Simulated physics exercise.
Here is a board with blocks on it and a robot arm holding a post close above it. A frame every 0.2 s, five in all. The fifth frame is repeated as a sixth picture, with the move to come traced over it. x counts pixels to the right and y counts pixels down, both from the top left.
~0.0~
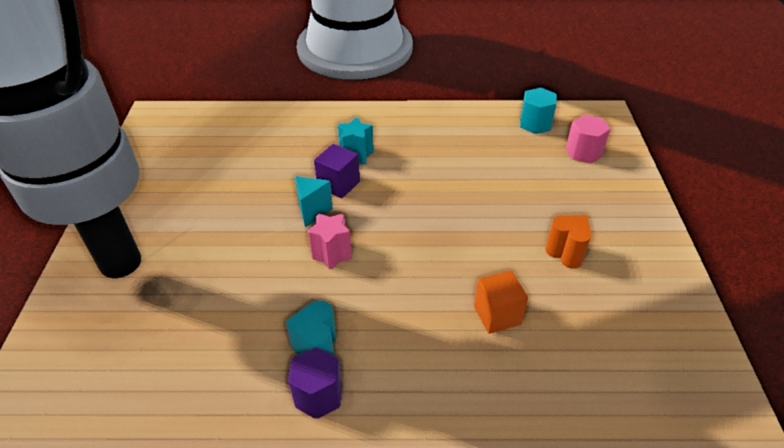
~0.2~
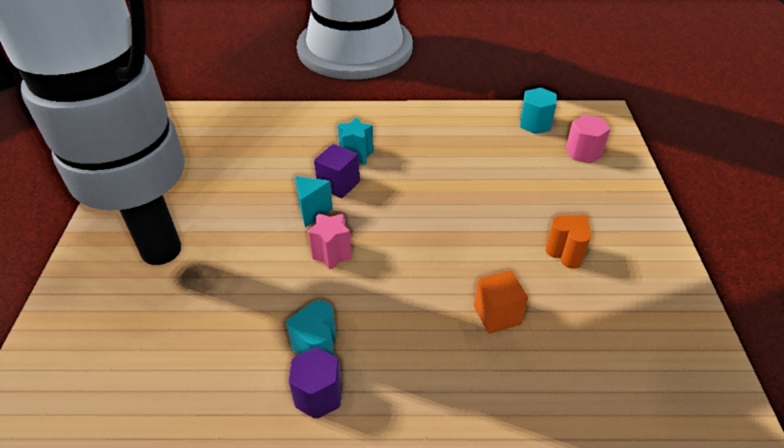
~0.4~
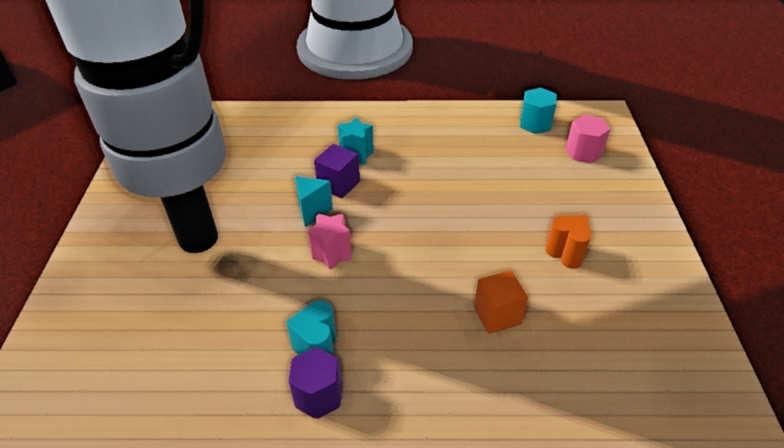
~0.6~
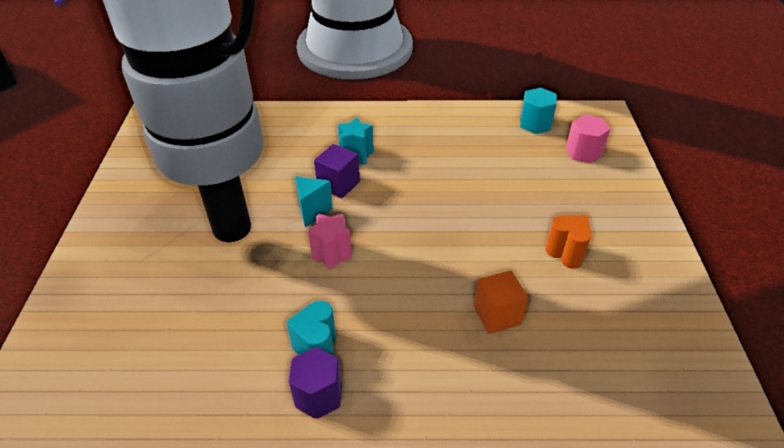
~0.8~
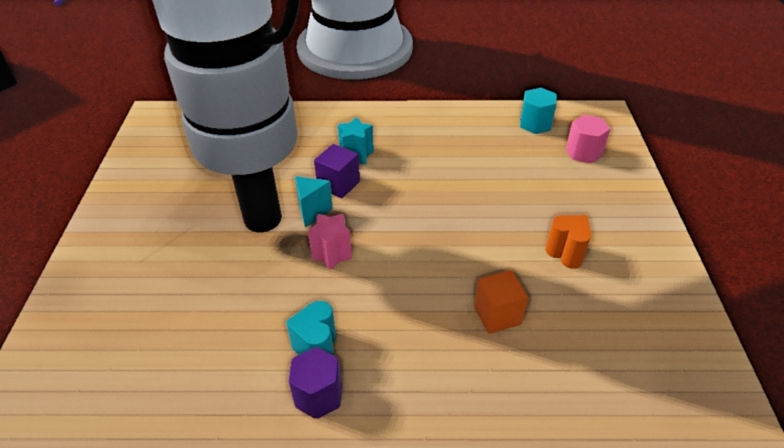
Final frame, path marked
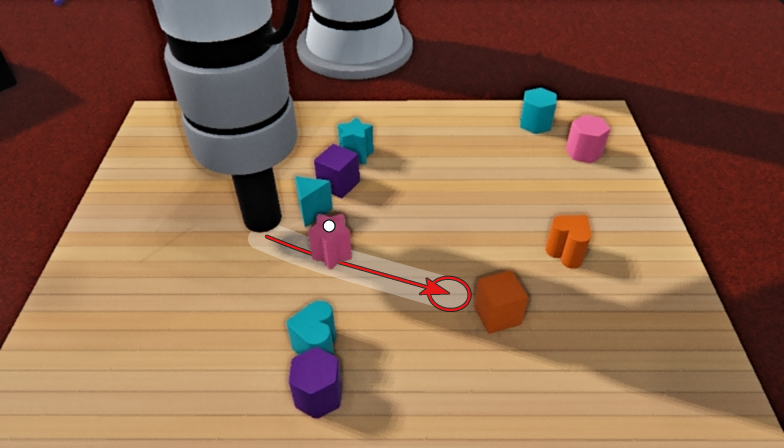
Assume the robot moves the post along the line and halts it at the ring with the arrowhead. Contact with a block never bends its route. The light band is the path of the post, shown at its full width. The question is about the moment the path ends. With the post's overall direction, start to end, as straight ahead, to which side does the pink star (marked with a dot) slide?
Taking start-to-end as forward, the block's sideways shift goes to the left.
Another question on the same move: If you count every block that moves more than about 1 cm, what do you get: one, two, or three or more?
Displaced: One.
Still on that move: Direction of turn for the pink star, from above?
Looking down, my answer is that the pink star rotates anticlockwise.
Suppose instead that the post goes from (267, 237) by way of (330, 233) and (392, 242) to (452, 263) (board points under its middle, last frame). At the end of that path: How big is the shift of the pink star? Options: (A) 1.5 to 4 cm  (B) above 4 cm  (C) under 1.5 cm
My answer is option A.
Drawn move, from (267, 237) via (353, 266), ending at (449, 293); the dot is on the pink star.
What follows on the original path. One third of the way, post at (321, 242); pink star at (355, 232).
Two thirds of the way, post at (385, 260); pink star at (421, 247), turned 20° anticlockwise.
At the end, post at (451, 278); pink star at (487, 257), turned 35° anticlockwise; orange four-sided block still.
